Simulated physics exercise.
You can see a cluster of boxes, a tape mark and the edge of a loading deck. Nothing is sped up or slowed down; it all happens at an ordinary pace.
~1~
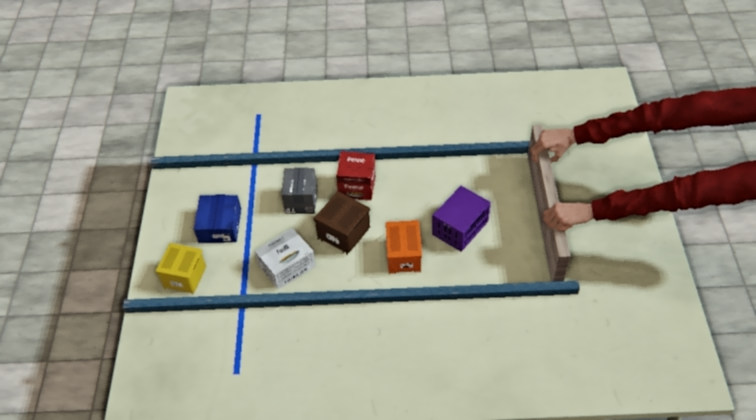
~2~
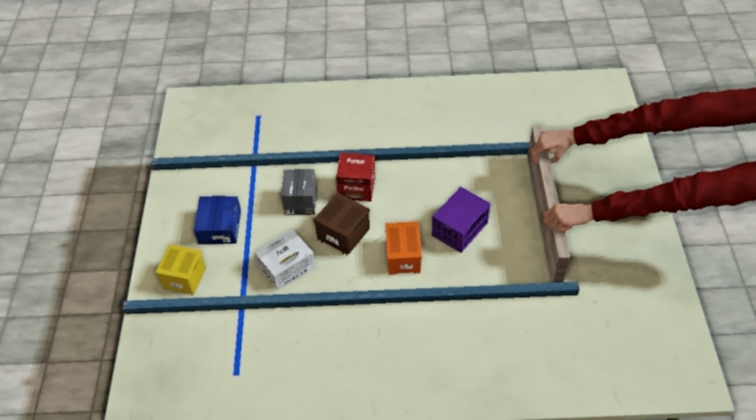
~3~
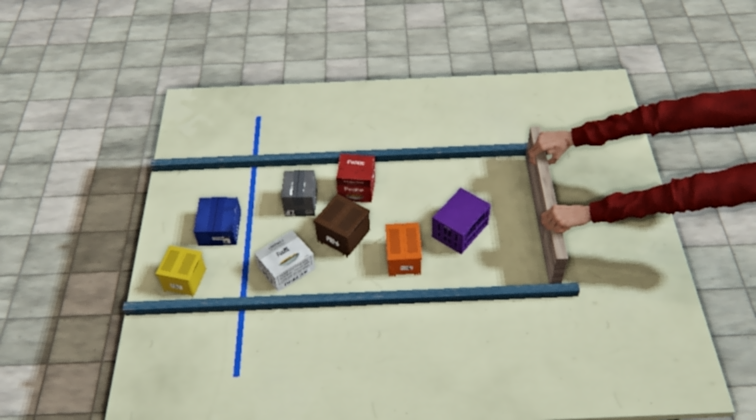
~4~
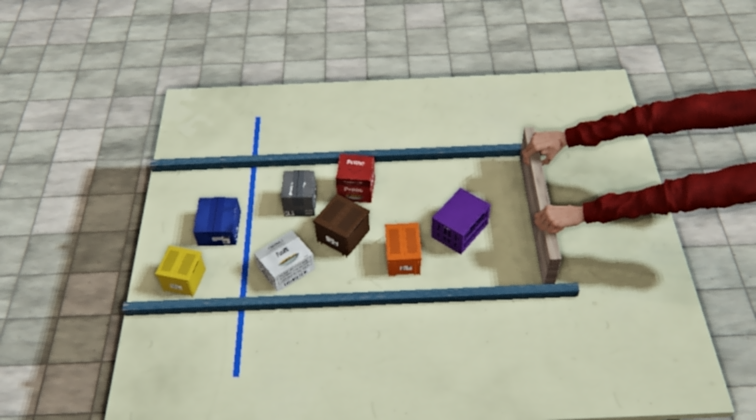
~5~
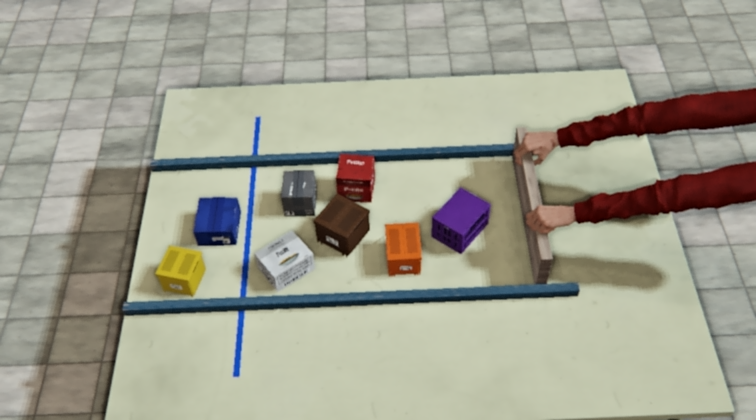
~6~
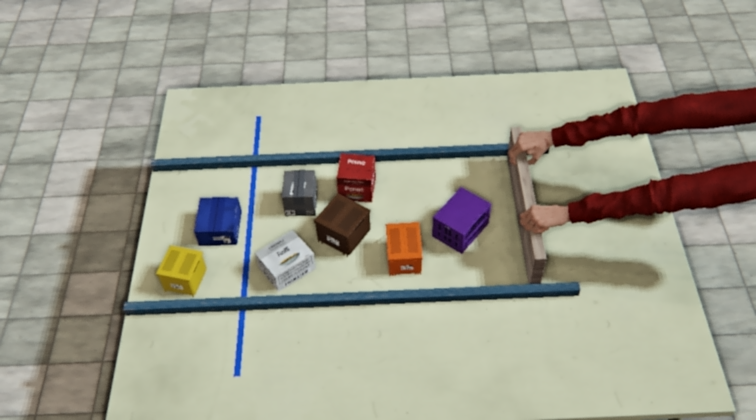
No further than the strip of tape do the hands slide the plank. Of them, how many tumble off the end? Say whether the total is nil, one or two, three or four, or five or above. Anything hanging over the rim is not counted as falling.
The total is nil.
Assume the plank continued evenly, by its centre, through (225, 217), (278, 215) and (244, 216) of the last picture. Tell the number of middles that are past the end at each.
The counts would come out as 2, 0 and 0.
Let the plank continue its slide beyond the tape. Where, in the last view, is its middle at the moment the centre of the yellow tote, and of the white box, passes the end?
Roughly (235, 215); for the second one, roughly (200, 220).
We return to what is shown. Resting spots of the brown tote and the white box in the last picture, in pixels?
(190, 230), and the other (181, 270).
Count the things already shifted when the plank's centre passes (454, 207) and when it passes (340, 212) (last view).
The counts are 2 and 6.
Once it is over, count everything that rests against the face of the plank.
That makes 3.
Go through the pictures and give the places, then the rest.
Yellow tote (182, 269); blue parcel (218, 219); white box (285, 258); plank (547, 201); tape (249, 229), in the first frame.
Blue parcel (218, 220); plank (547, 202), in the second frame.
White box (285, 261); grey parcel (300, 193), in the third frame.
Yellow tote (182, 272); brown tote (343, 226), in the fourth frame.
Blue parcel (218, 221); red box (356, 179), in the fifth frame.
Yellow tote (183, 271); blue parcel (218, 221); white box (286, 261); plank (525, 204); tape (249, 231), in the sixth frame.
Soon after, none off yet; yellow tote at rest near (183, 271); blue parcel at rest near (218, 221); white box at rest near (286, 261).
After that, none off yet; yellow tote at rest near (183, 271); blue parcel at rest near (218, 221); white box displaced a little near (278, 265).
And then, none off yet; yellow tote at rest near (183, 271); blue parcel displaced a little near (205, 222); white box displaced about its own width near (235, 268).
In the end, the number that fall off is zero.
